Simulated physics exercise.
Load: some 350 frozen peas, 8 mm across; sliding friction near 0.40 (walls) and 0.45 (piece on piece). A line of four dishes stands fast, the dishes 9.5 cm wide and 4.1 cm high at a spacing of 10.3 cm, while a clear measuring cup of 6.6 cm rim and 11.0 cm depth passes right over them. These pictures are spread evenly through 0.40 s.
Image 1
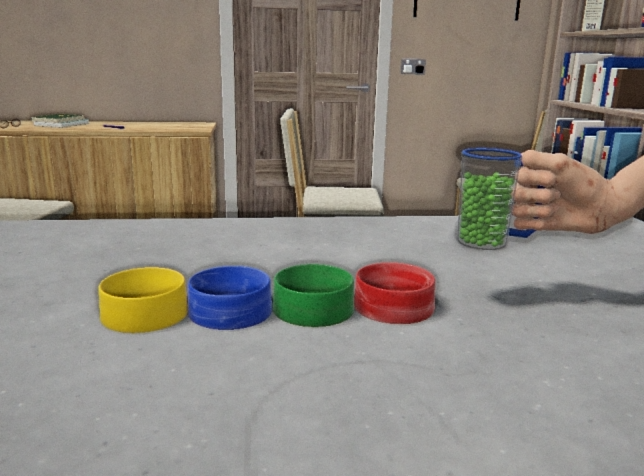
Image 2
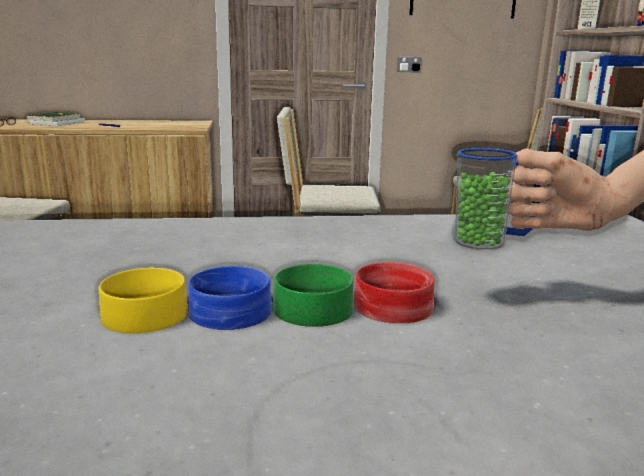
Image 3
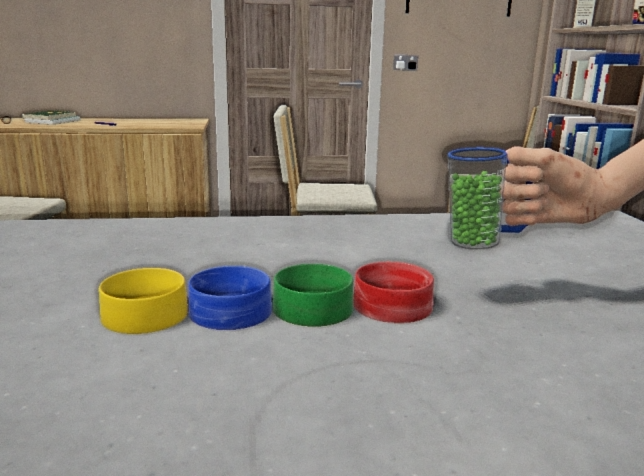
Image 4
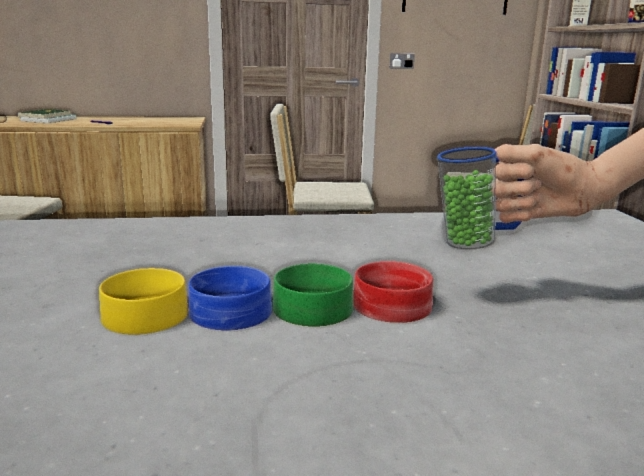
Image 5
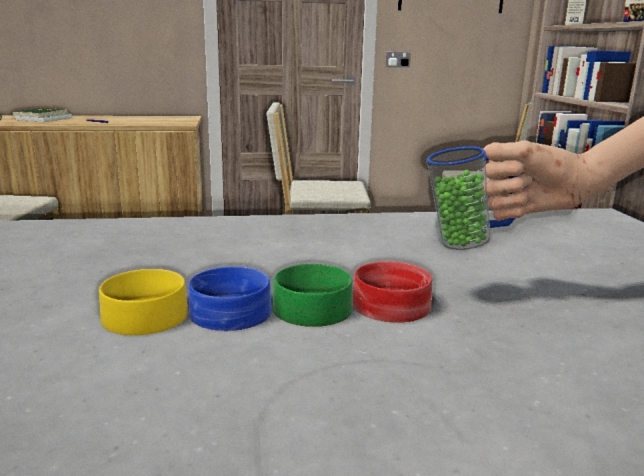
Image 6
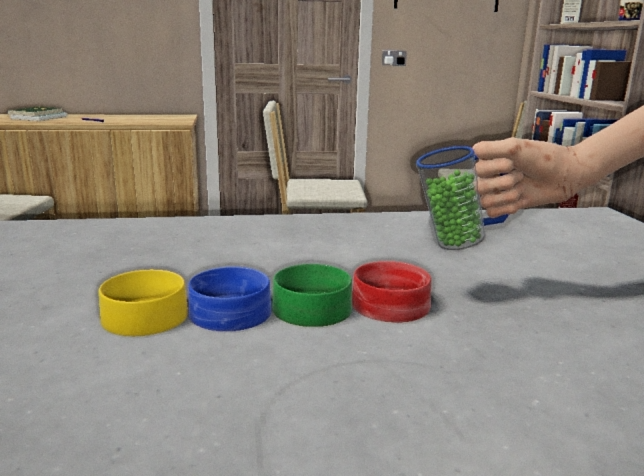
On a grey table, a hand slowly moves a clear cup of peas left, tilting it slightly.
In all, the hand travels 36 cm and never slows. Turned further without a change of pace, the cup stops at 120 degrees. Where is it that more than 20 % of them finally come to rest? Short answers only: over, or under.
Red under. Blue over. Green under. Yellow under. Counter under.
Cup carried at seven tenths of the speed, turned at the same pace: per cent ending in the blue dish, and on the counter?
Shares: Blue 30, counter 20.
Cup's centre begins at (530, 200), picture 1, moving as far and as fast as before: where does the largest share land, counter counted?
Top spot: Blue.
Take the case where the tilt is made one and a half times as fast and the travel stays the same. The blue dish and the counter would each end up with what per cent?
In that case blue 30, counter 10.
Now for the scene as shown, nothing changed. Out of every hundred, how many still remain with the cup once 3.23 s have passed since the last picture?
I'd say close to 0 per cent.
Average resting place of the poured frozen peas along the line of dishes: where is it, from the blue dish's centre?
Mean position: Around 2 cm toward smaller x from the centre.
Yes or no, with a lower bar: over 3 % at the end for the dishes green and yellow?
Checking green: It falls short; checking yellow: It clears.
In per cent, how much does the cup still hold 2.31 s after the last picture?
Load share: Near 5 percent.
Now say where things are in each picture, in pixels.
The first picture shows cup at (487, 199), tilt 0 degrees, lip at (465, 154), moved 0.0 cm; middle of the pieces at (484, 206); red dish at (396, 277); green dish at (314, 279); blue dish at (230, 281); yellow dish at (143, 283).
The second picture shows cup at (483, 199), tilt 1 degrees, lip at (461, 155), moved 0.3 cm; middle of the pieces at (480, 213).
The third picture shows cup at (476, 198), tilt 5 degrees, lip at (451, 157), moved 1.1 cm; middle of the pieces at (474, 213).
The fourth picture shows cup at (469, 198), tilt 9 degrees, lip at (440, 159), moved 1.9 cm; middle of the pieces at (467, 213).
The fifth picture shows cup at (461, 199), tilt 13 degrees, lip at (429, 162), moved 2.8 cm; middle of the pieces at (460, 213).
The sixth picture shows cup at (453, 199), tilt 17 degrees, lip at (419, 165), moved 3.6 cm; middle of the pieces at (454, 213); red dish at (392, 276); green dish at (313, 279); blue dish at (230, 282); yellow dish at (143, 286).
Then, 1.39 s after the last picture, tilt 86 degrees; cup holds 100 %.
Then, 2.31 s after the last picture, tilt 120 degrees; cup holds 5 %, blue 85 %, yellow 5 %.
Then, 3.23 s after the last picture, tilt 120 degrees; cup holds 0 %, blue 80 %, yellow 10 %.
In the end, red 0 %, blue 80 %, green 0 %, yellow 10 %, counter 10 %.
